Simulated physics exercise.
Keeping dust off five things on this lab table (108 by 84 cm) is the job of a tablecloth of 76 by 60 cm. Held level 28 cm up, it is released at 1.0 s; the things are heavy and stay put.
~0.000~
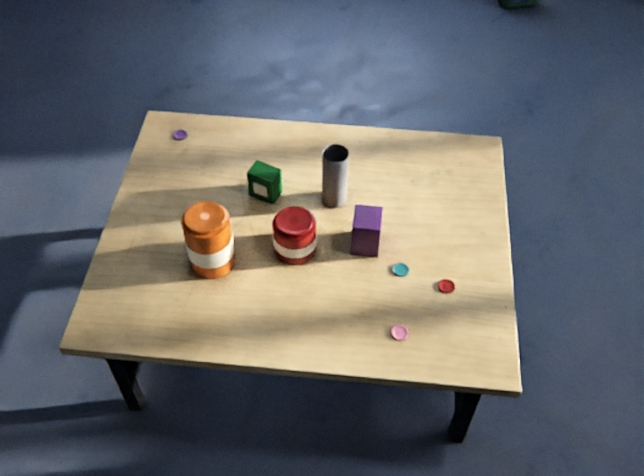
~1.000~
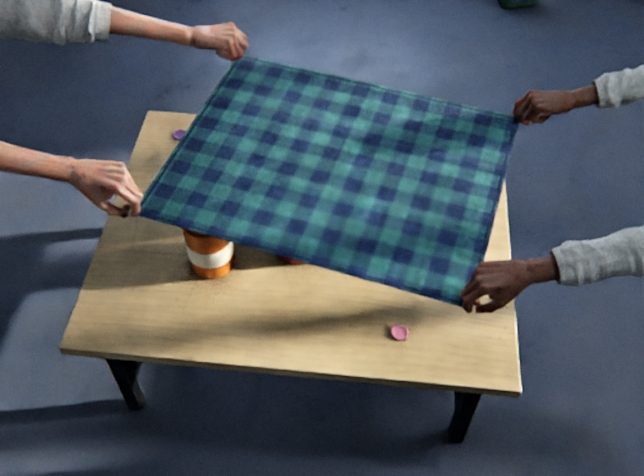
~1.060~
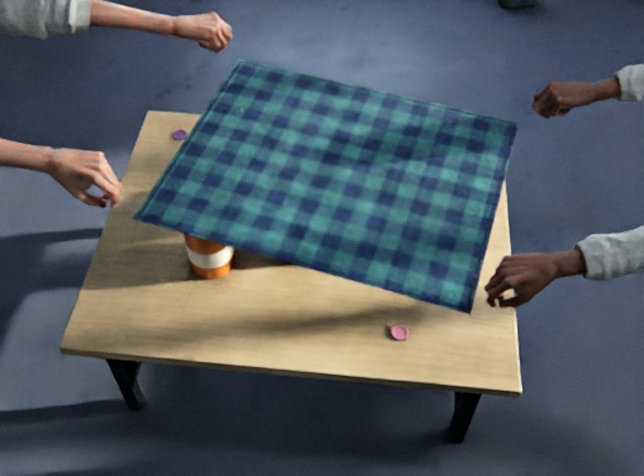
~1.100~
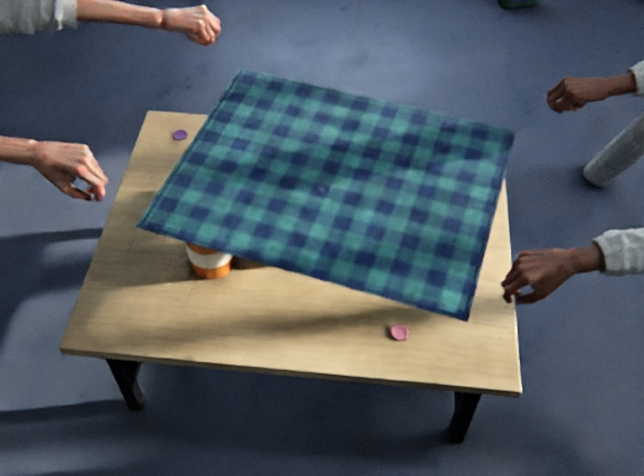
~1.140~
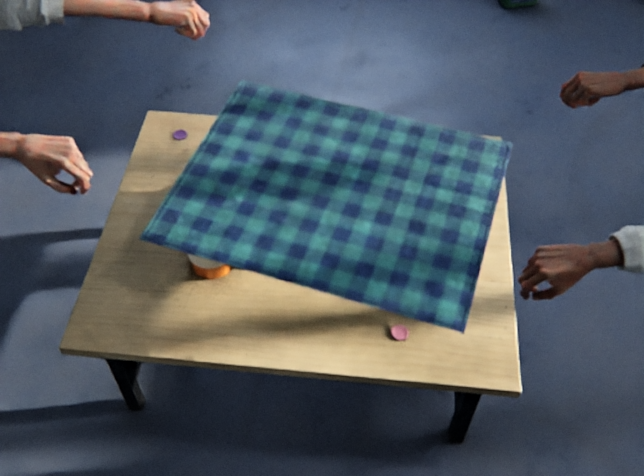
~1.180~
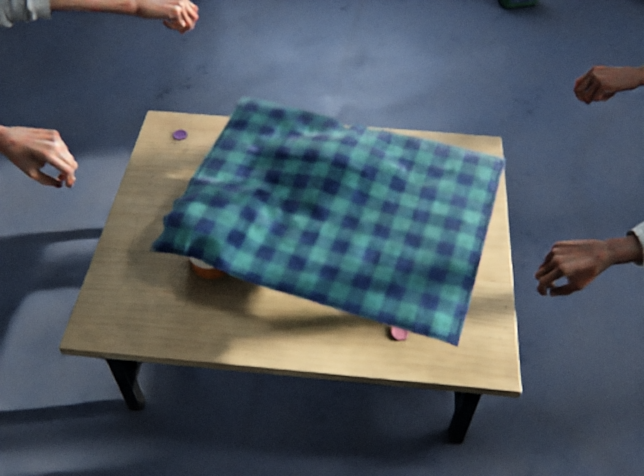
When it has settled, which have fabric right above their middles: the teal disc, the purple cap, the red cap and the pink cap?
The teal disc ends under the cloth, the purple cap still shows, the red cap vanishes under it, the pink cap ends under the cloth.
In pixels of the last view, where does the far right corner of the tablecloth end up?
Around pixel (455, 177).
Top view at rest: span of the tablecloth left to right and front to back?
Roughly 72 cm by 66 cm.
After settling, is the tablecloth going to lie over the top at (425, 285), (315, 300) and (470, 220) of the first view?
Going through the three points in turn, they end up concealed, concealed and showing.
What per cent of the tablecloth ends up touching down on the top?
About 30 percent of it.
By 1.4 s, 25 % of it is down, spanning 74 by 65 cm, above red cap, pink cap, teal disc.
By 1.5 s, 25 % of it is down, spanning 72 by 65 cm, above red cap, pink cap, teal disc.
By 1.7 s, 25 % of it is down, spanning 72 by 65 cm, above red cap, pink cap, teal disc.
By 1.9 s, 30 % of it is down, spanning 72 by 65 cm, above red cap, pink cap, teal disc.
By 2.7 s, 30 % of it is down, spanning 72 by 65 cm, above red cap, pink cap, teal disc.
